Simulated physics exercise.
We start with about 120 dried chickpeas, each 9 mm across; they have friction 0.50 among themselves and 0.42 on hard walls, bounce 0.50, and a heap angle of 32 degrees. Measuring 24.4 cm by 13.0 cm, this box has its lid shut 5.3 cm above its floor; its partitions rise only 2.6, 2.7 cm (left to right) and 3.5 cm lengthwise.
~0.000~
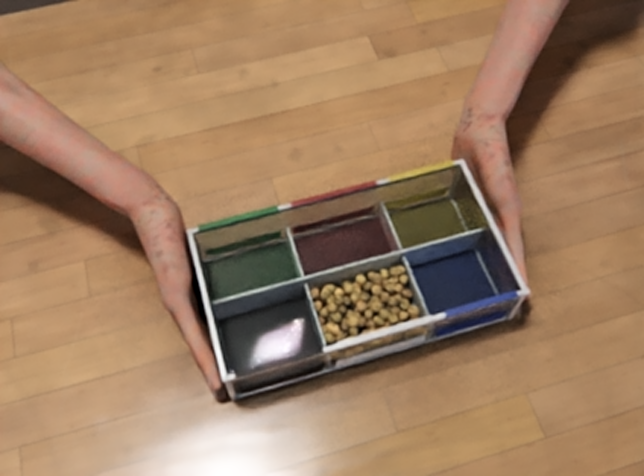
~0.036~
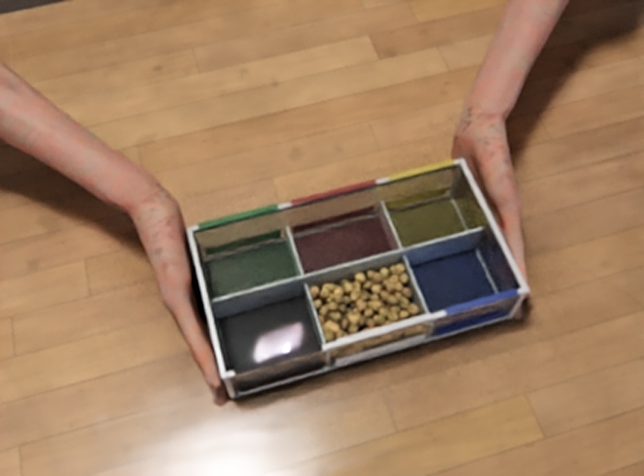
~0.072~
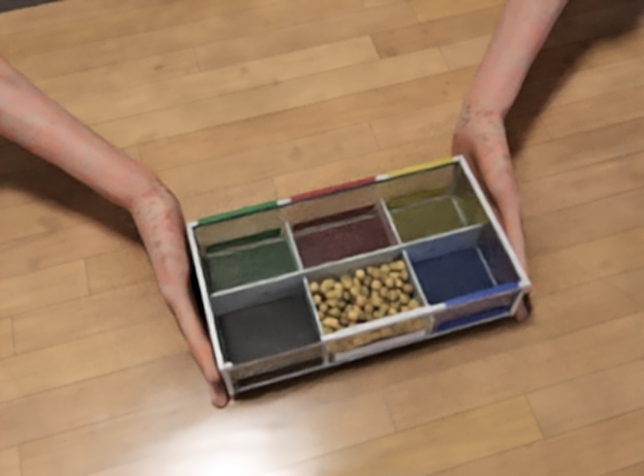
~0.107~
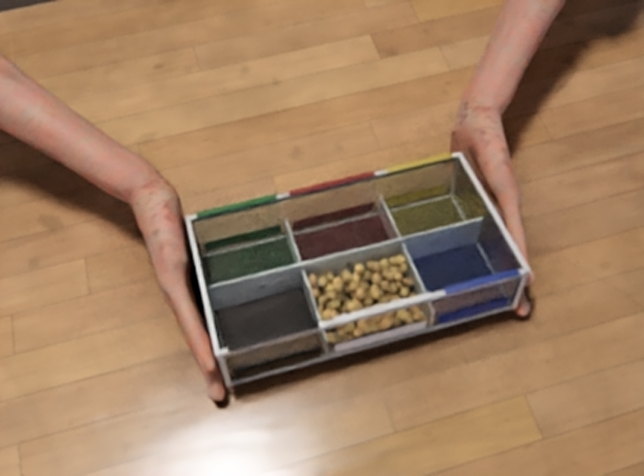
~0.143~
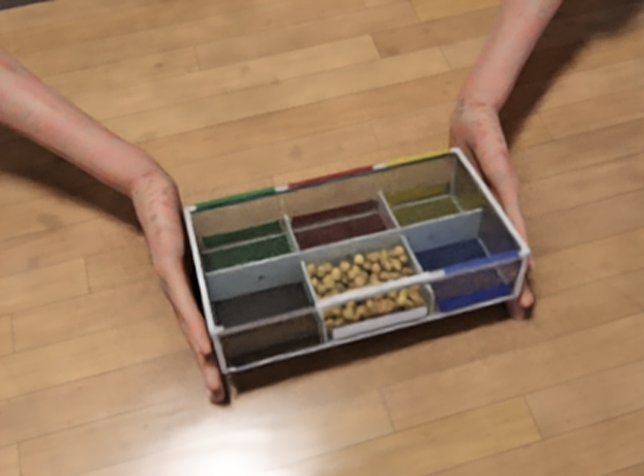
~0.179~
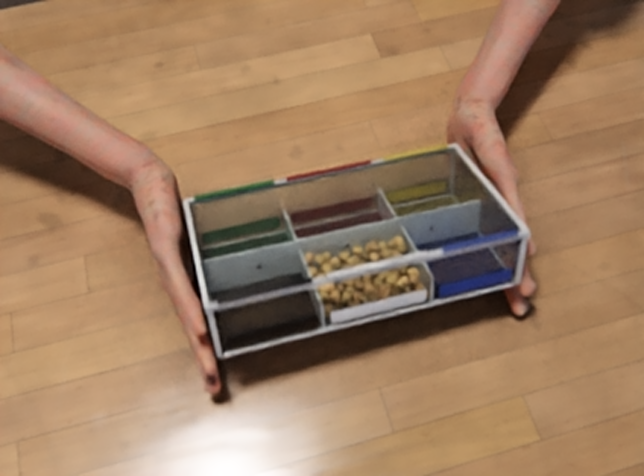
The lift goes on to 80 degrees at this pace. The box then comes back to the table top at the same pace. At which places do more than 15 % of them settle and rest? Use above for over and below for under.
Verdicts: Red compartment above, blue compartment below, green compartment below, yellow compartment below, white compartment above, black compartment below.
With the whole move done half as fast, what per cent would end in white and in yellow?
Final per cent - white: 85, yellow: 5.
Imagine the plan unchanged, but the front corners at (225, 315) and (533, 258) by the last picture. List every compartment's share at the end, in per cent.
Each compartment ends with, in per cent, red 5, blue 5, green 0, yellow 25, white 60 and black 0.
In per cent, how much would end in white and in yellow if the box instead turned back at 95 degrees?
Result - white at 50 percent, yellow at 10 percent.
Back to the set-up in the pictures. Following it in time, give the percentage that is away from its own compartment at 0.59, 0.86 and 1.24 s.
In order: 10, then 35, then 35.
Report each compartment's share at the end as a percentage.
Per cent by compartment - red 25, blue 0, green 0, yellow 5, white 65, black 0.
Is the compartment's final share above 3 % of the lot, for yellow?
As for yellow, indeed so.
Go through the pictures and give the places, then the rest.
Box tilt 0 degrees, front corners at (227, 376) and (522, 291); white 100 %, in the first frame.
Box tilt 1 degrees, front corners at (226, 373) and (522, 289), in the second frame.
Box tilt 4 degrees, front corners at (224, 365) and (523, 282), lowest corner right back, in the third frame.
Box tilt 9 degrees, front corners at (220, 351) and (523, 270), lowest corner right back, in the fourth frame.
Box tilt 16 degrees, front corners at (215, 330) and (524, 252), lowest corner right back, in the fifth frame.
Box tilt 22 degrees, front corners at (209, 305) and (523, 232), lowest corner right back; white 100 %. The box's pace is about 190 degrees a second, in the sixth frame.
After 0.59 s, tilt 78 degrees; red 10 %, white 90 %.
After 0.86 s, tilt 32 degrees; red 25 %, yellow 5 %, white 65 %.
Then, at 1.24 s, tilt 0 degrees; red 25 %, yellow 5 %, white 65 %.
In the end, at 1.6 s, red 25 %, blue 0 %, green 0 %, yellow 5 %, white 65 %, black 0 %.
